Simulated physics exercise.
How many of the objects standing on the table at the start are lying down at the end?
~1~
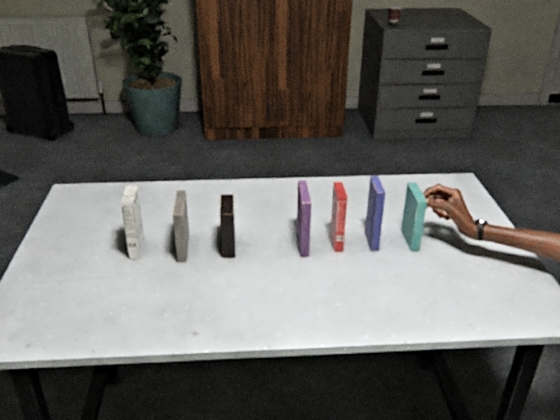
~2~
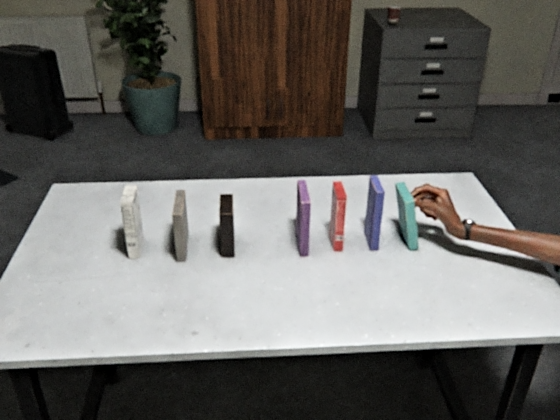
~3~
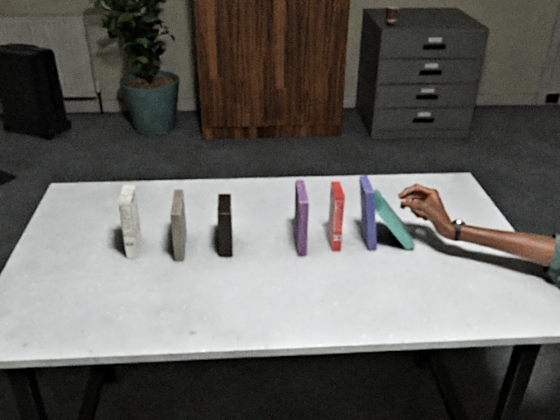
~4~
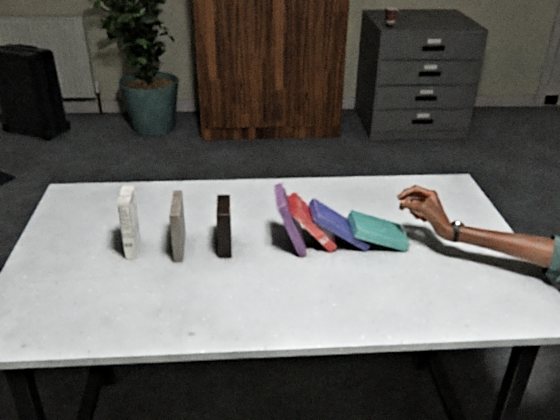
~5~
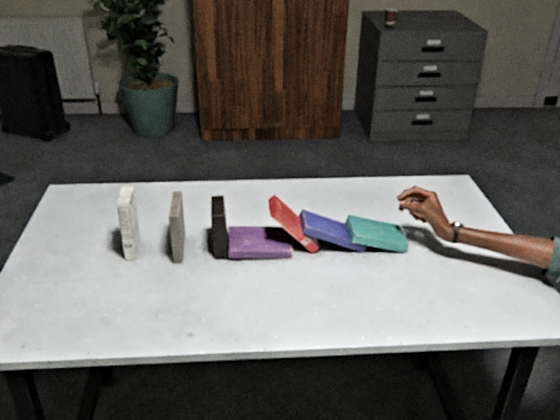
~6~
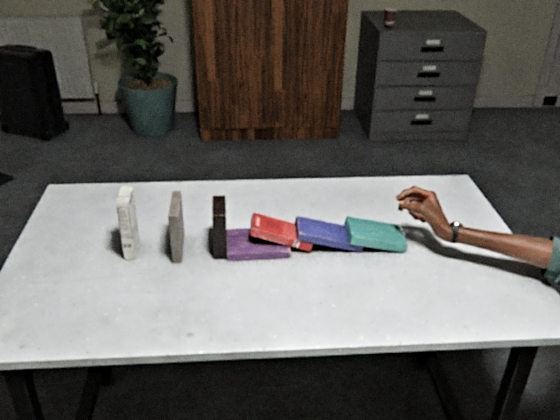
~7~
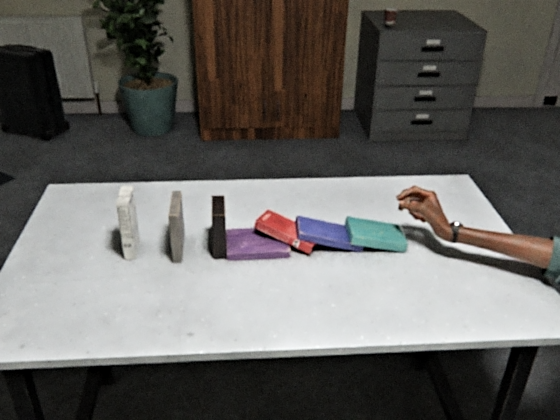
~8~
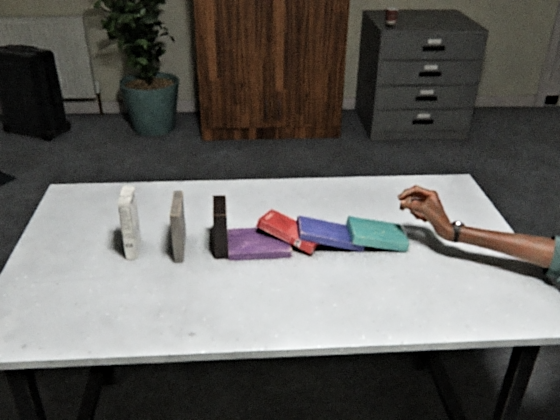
Four of them are lying down at the end, namely the turquoise board, the blue block, the red packet and the purple board.
